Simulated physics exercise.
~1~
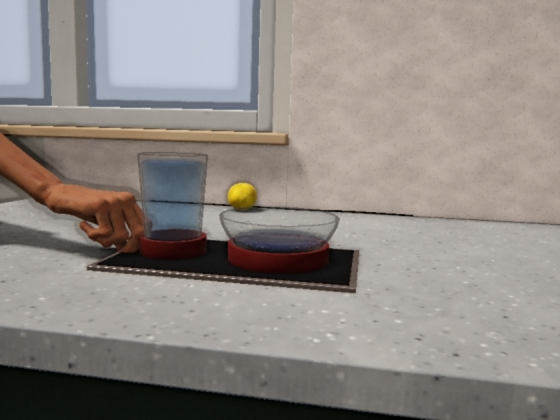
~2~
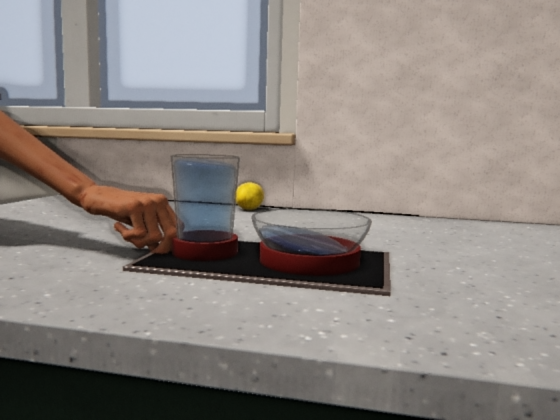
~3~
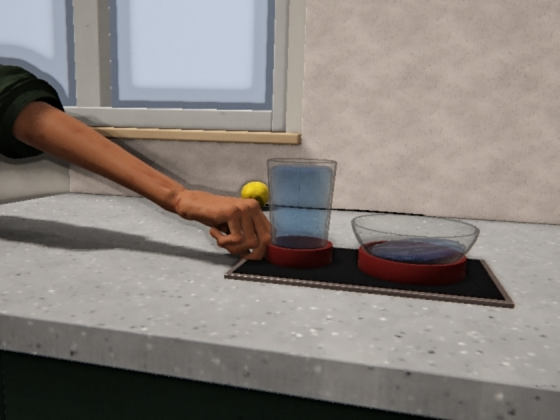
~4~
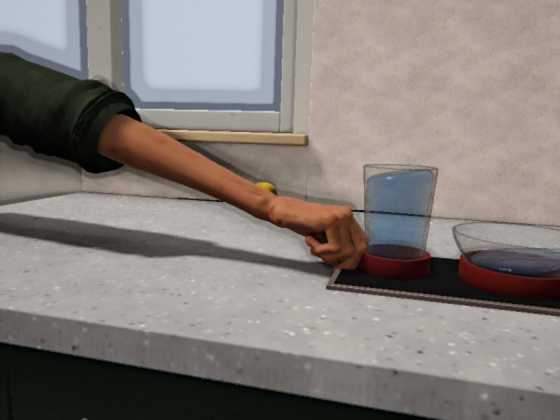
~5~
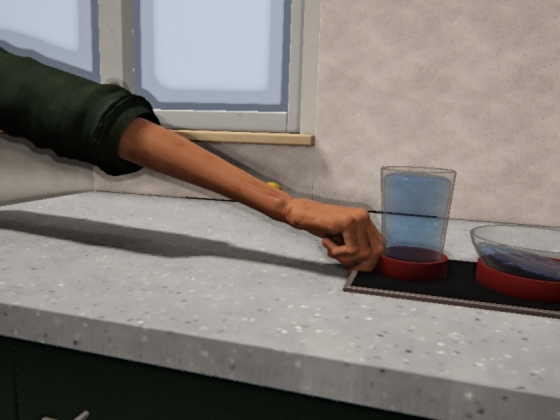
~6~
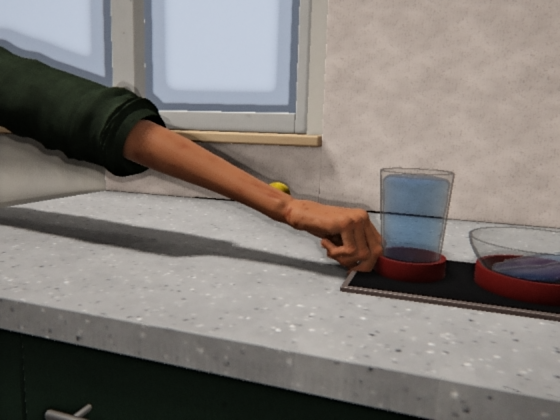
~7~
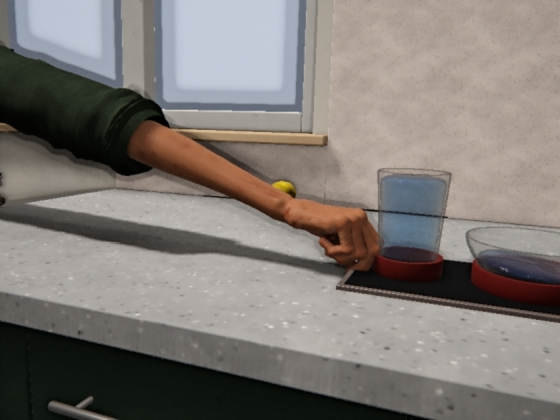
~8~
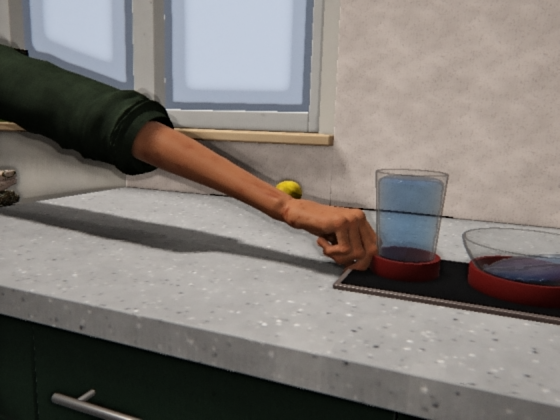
A black tray holding a tall glass and a round bowl of water in red holders slid right along a speckled counter, a hand at its left end, and the water tilted in the bowl before the tray stopped with both still upright.
